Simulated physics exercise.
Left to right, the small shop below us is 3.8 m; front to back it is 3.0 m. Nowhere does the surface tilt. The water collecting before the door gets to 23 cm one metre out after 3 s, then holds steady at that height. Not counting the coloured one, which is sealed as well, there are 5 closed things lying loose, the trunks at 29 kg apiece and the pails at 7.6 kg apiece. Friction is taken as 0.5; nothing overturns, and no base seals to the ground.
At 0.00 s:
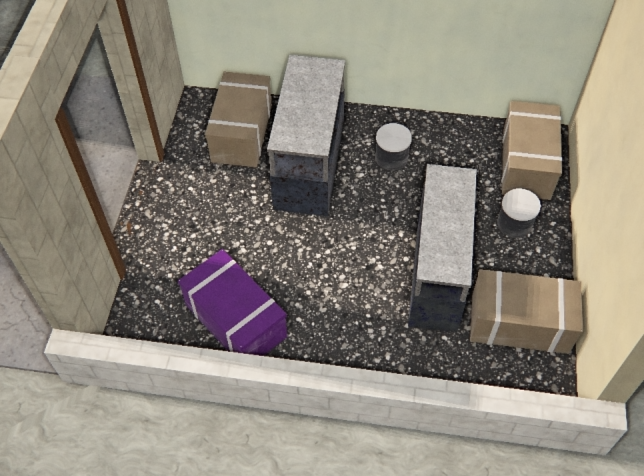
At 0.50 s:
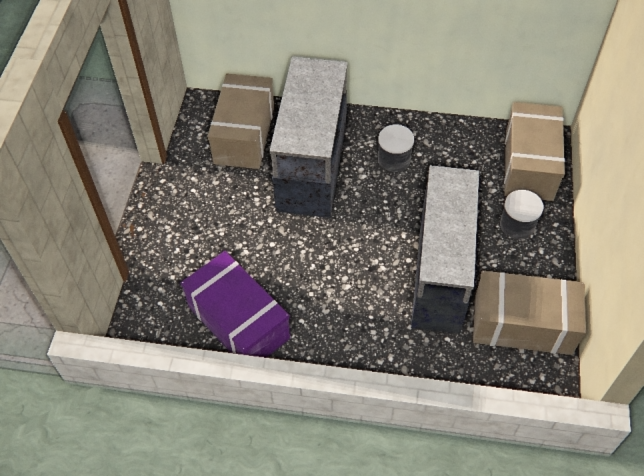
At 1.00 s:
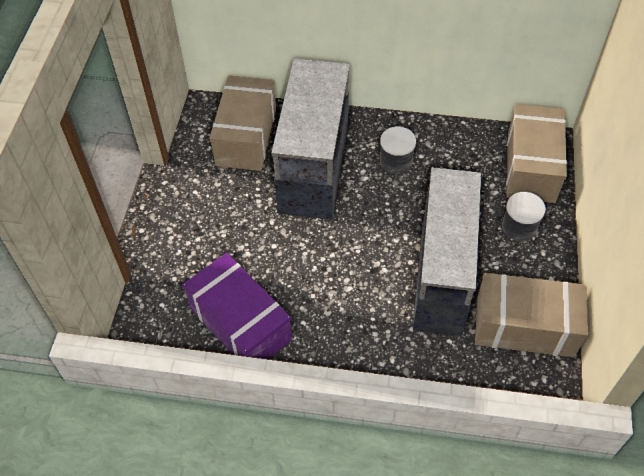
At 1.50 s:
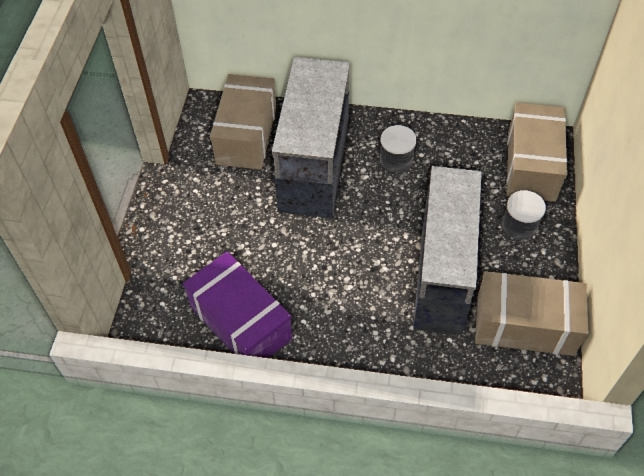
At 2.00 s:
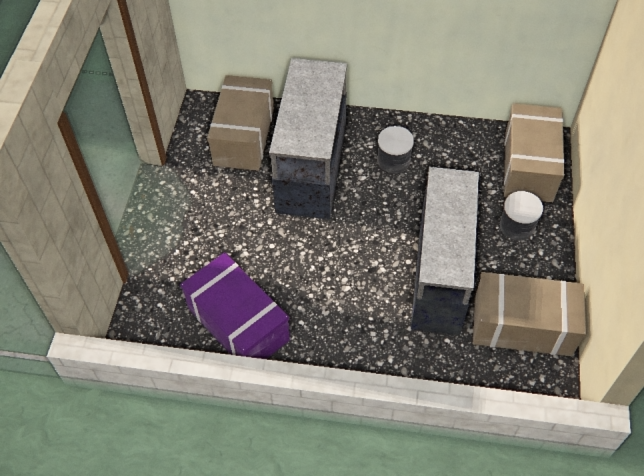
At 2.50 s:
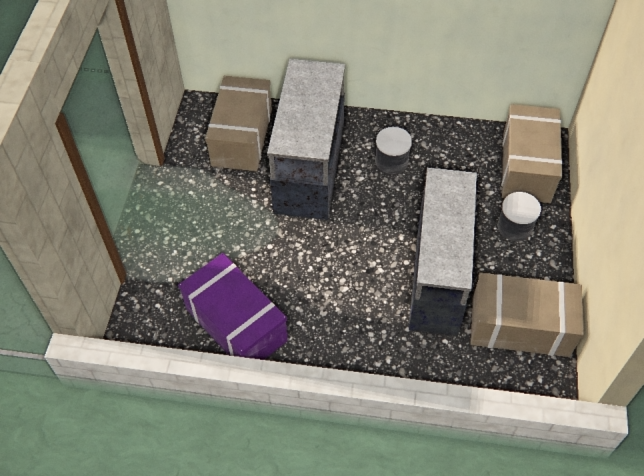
The video shows a small room with a purple trunk, tan boxes, pails and grey counters as greenish water covers the ground outside, then spreads through the doorway onto the speckled floor, while the objects inside stay still.
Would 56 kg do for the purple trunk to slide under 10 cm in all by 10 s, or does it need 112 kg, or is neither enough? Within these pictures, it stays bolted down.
It is going to need just the smaller figure.
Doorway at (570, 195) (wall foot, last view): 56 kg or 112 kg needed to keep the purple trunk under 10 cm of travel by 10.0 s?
The answer is that only the greater mass suffices.
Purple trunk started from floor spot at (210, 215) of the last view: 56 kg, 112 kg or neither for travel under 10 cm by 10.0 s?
Note: Heavier only OK.
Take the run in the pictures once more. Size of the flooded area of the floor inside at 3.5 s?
Close to 3.5 m2, I'd say.
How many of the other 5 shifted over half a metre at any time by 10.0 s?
That comes to 2.
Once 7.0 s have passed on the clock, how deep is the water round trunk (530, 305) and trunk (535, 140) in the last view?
Around 5 cm and 7 cm.
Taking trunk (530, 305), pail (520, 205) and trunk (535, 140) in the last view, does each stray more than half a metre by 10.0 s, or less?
Results in sequence: Threshold exceeded; threshold exceeded; threshold not reached.
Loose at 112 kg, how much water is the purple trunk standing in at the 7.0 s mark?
Close to 10 cm deep.
After 3.5 s the purple trunk would be 0 cm from its start with 56 kg and 0 cm from its start with 112 kg; 3 cm of water round it then.
After 4.5 s the purple trunk would be 0 cm from its start with 56 kg and 0 cm from its start with 112 kg; 4 cm of water round it then.
After 7.0 s the purple trunk would be 0 cm from its start with 56 kg and 0 cm from its start with 112 kg; 10 cm of water round it then.
After 10.0 s the purple trunk would be 0 cm from its start with 56 kg and 0 cm from its start with 112 kg; 14 cm of water round it then.
